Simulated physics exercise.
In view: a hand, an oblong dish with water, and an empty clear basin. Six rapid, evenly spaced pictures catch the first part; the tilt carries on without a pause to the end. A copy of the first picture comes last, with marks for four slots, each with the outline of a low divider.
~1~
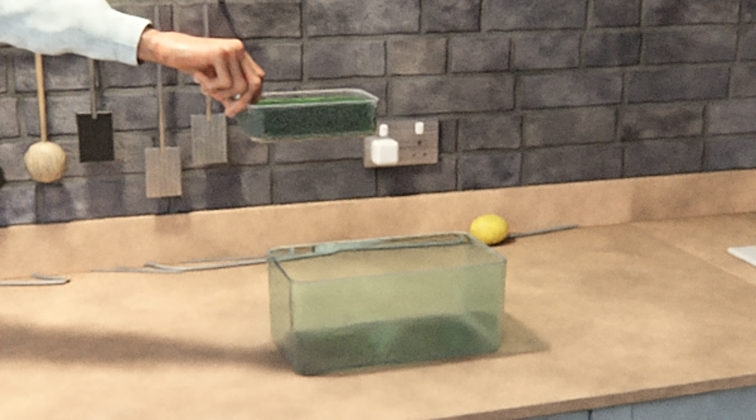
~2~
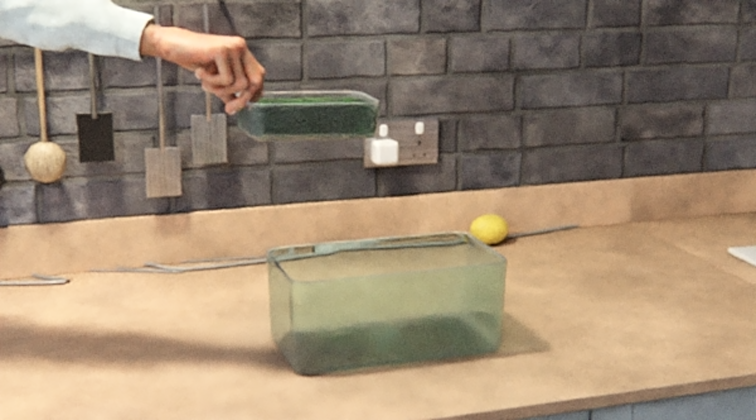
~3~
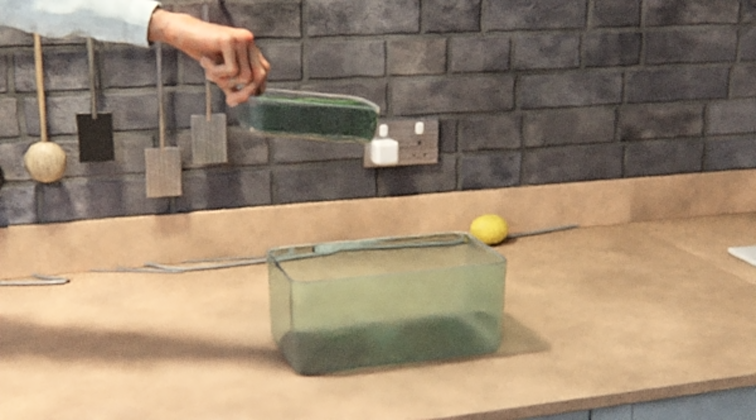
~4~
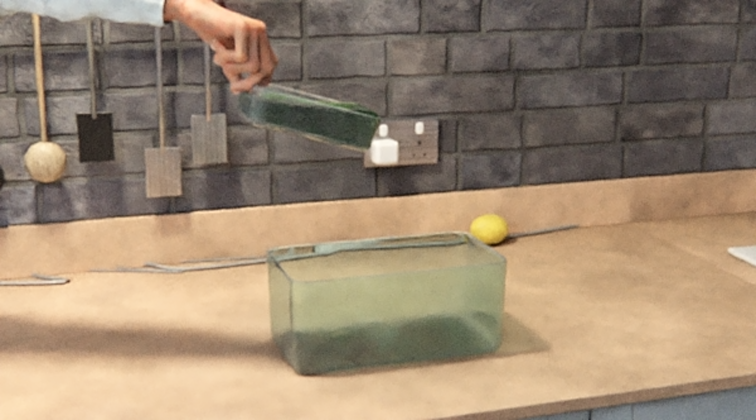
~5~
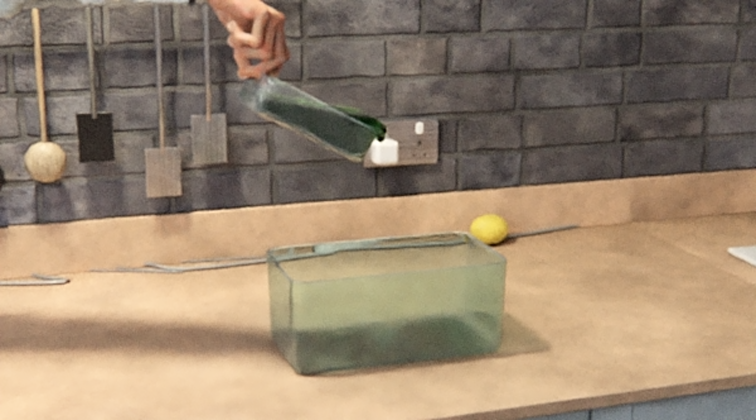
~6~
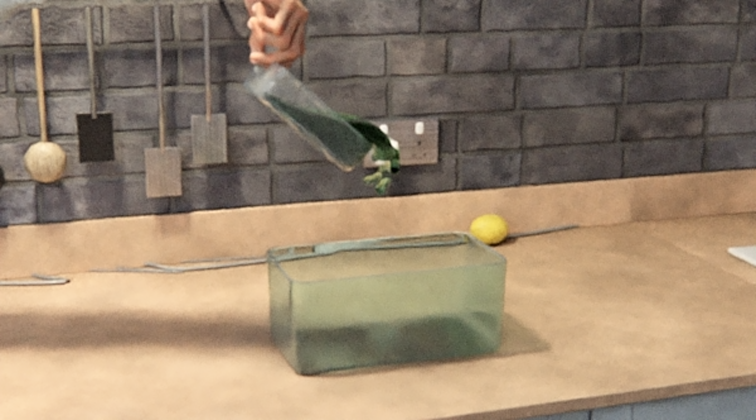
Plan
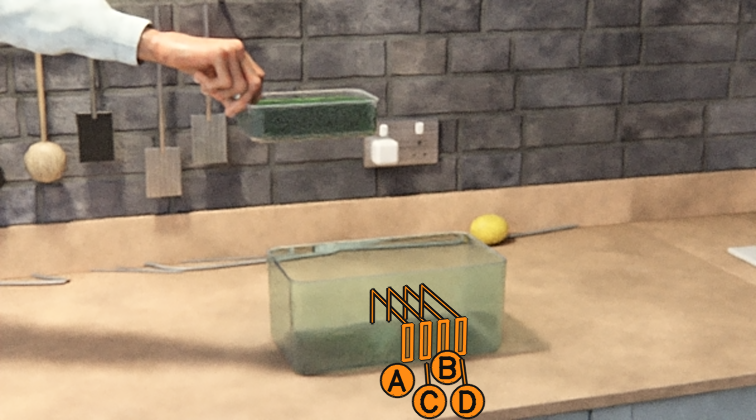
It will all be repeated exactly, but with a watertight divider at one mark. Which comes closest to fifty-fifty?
B beats the others.
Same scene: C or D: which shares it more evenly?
The answer is C.
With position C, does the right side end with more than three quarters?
No.
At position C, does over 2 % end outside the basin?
Yes, it does.
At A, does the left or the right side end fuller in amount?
The right one.
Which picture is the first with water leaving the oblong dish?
In picture 4.
In orange, A at (408, 366); B at (444, 361); C at (426, 364); D at (461, 359).
With A, about 16 % ends left of the wall and 77 % right of it; 7 % is lost outside.
With B, about 46 % ends left of the wall and 48 % right of it; 6 % is lost outside.
With C, about 26 % ends left of the wall and 68 % right of it; 6 % is lost outside.
With D, about 81 % ends left of the wall and 11 % right of it; 8 % is lost outside.
